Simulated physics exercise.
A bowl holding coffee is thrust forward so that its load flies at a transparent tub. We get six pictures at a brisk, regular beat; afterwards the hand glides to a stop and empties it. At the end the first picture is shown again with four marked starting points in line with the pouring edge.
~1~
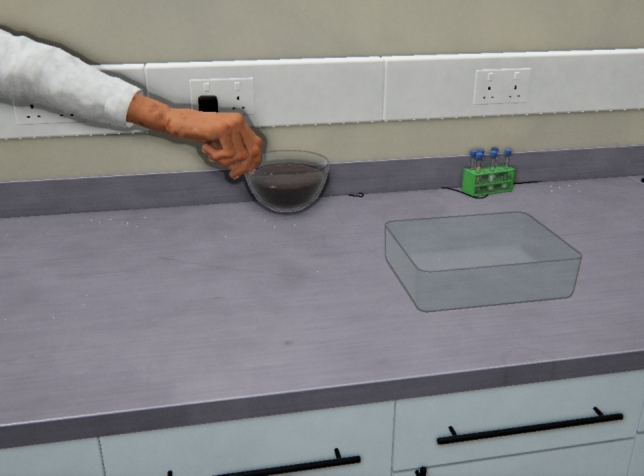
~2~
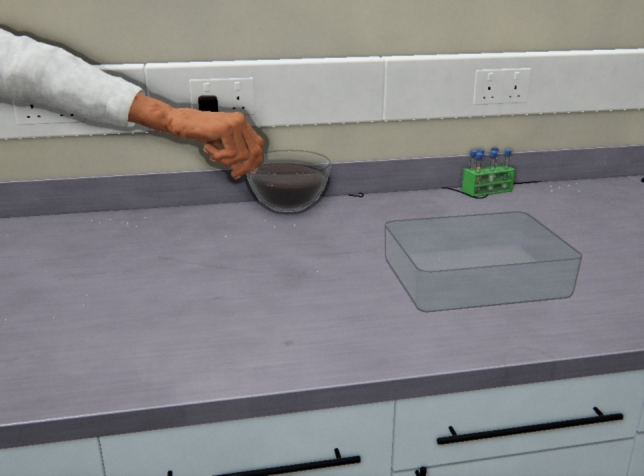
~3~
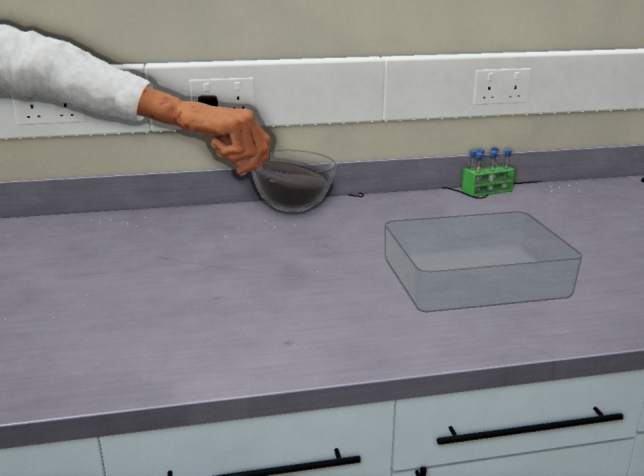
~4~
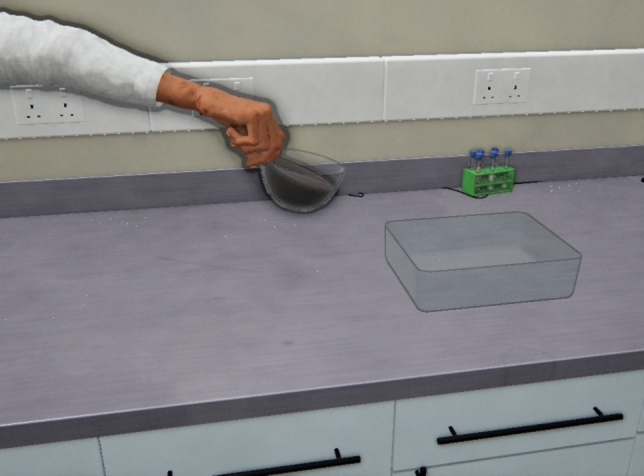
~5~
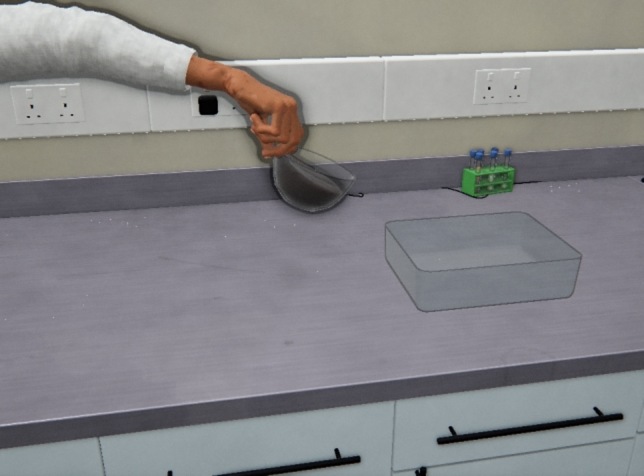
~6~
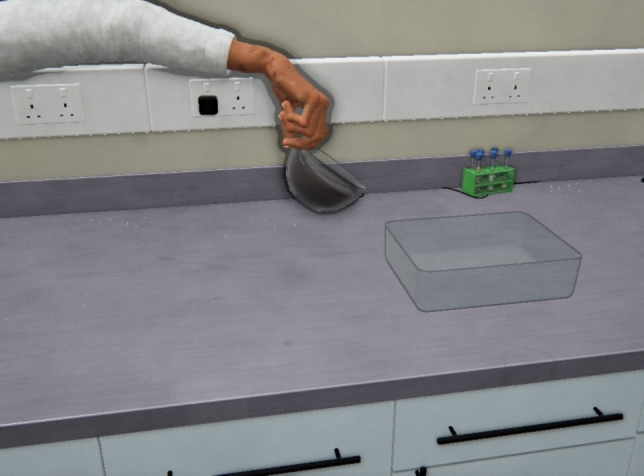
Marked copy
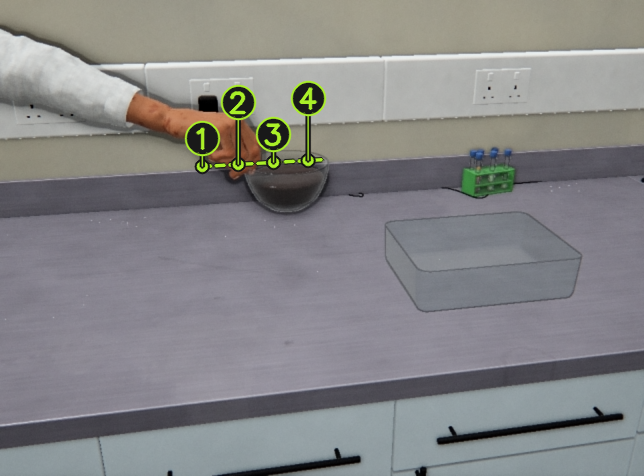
Hand tilting a glass bowl of dark liquid steadily to the right above a grey lab counter, beside a clear empty tub.
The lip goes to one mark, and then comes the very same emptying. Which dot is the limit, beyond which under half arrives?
I would pick dot 4.
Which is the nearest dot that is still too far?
It is 3.
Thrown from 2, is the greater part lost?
Yes, that goes wrong.
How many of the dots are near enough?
One.
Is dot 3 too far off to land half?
Yes, it does.
In lime, 1 at (202, 166); 2 at (238, 164); 3 at (273, 162); 4 at (308, 160).
If 1 is chosen, about 0 % lands in the tub, 100 % falls short.
If 2 is chosen, about 0 % lands in the tub, 99 % falls short.
If 3 is chosen, about 10 % lands in the tub, 86 % falls short and 4 % goes beside or beyond.
If 4 is chosen, about 82 % lands in the tub, 3 % falls short and 16 % goes beside or beyond.
